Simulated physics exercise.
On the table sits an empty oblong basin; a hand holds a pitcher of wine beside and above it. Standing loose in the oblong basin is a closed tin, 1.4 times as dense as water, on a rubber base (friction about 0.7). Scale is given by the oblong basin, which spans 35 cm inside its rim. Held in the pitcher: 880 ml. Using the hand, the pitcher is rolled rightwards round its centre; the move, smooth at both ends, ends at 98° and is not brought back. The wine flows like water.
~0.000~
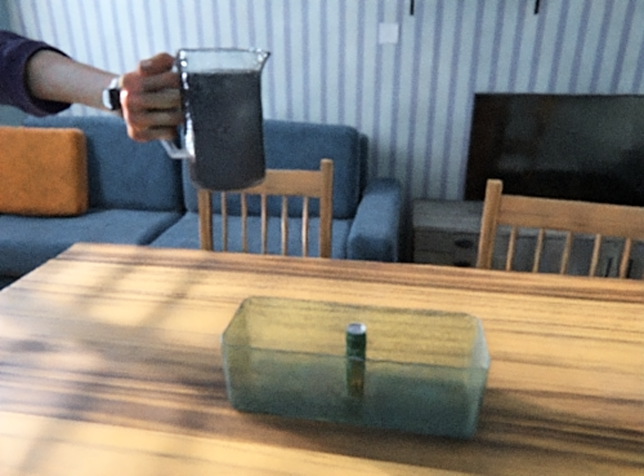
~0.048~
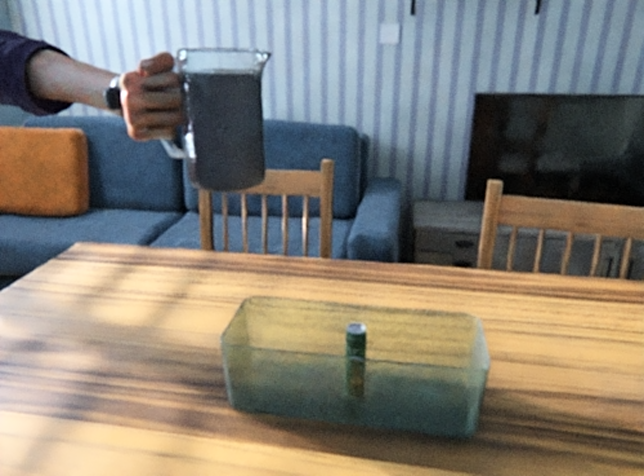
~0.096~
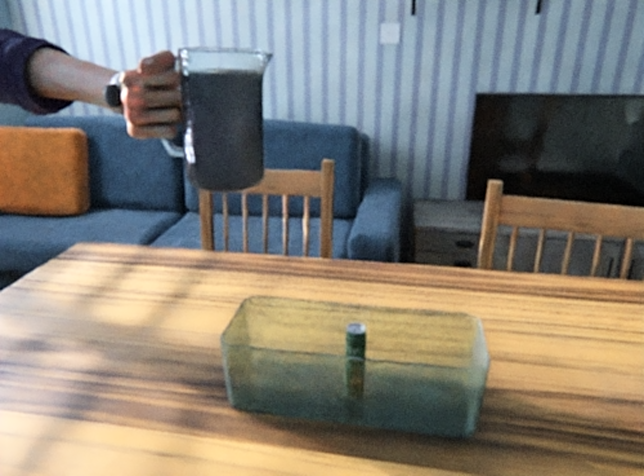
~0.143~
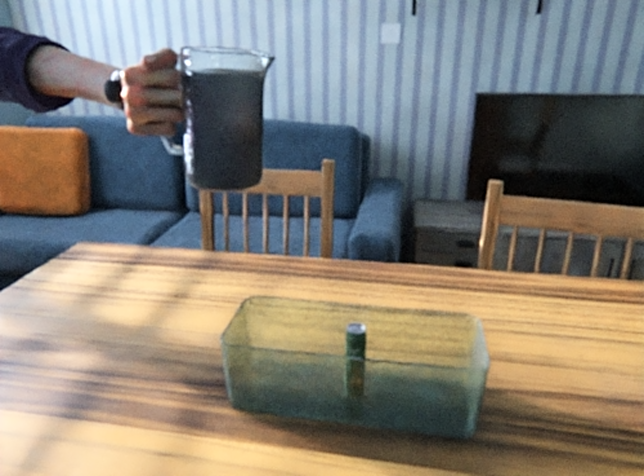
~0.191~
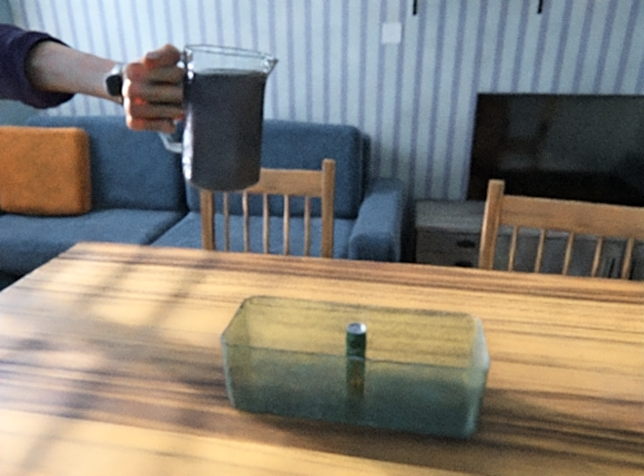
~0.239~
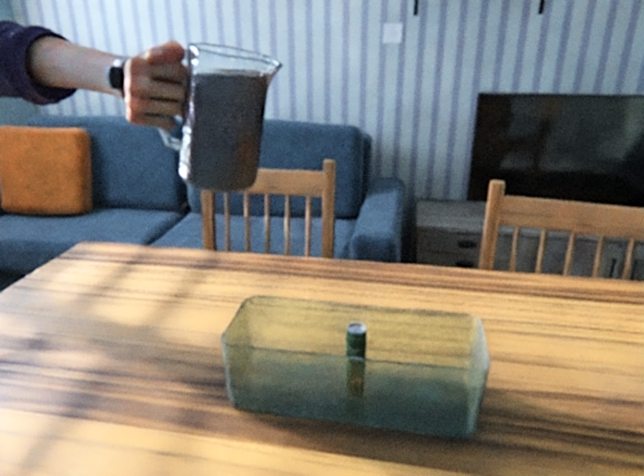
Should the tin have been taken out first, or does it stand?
My guess is it's going to stay on its base.
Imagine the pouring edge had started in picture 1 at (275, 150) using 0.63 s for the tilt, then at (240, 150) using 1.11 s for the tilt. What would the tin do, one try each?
Try 1: Tipped over; try 2: Still standing.
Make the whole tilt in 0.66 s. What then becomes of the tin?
In that case the tin stays vertical.
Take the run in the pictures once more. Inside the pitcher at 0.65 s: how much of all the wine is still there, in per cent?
Roughly 92 %.
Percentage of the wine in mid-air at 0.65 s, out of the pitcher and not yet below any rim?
Share: Roughly 8 per cent.
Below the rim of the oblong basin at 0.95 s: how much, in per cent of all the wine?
About 16 %.
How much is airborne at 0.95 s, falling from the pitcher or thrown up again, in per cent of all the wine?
Estimate: About 28 in a hundred.
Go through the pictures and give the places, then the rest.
The first picture shows tilt 0°; pouring edge (270, 52); surface from (186, 73) to (259, 72); the oblong basin's rim runs from (233, 319) to (484, 342); the tin's top is at (356, 331).
The second picture shows tilt 0°; pouring edge (271, 52); surface from (186, 72) to (260, 73).
The third picture shows tilt 2°; pouring edge (273, 54); surface from (187, 71) to (261, 74).
The fourth picture shows tilt 4°; pouring edge (275, 56); surface from (189, 72) to (263, 74).
The fifth picture shows tilt 7°; pouring edge (278, 60); surface from (192, 72) to (265, 74).
The sixth picture shows tilt 11°; pouring edge (282, 64); surface from (194, 78) to (269, 75).
After 0.65 s the tilt is 62° and 92 per cent is still to pour; the tin stands where it began.
After 0.95 s the tilt is 93° and 56 per cent is still to pour; the tin stands where it began.
After 1.27 s the tilt is 98° and 16 per cent is still to pour; the tin stands where it began.
After 1.61 s the tilt is 98° and 3 per cent is still to pour; the tin stands where it began.
In the end the tin stands where it began.
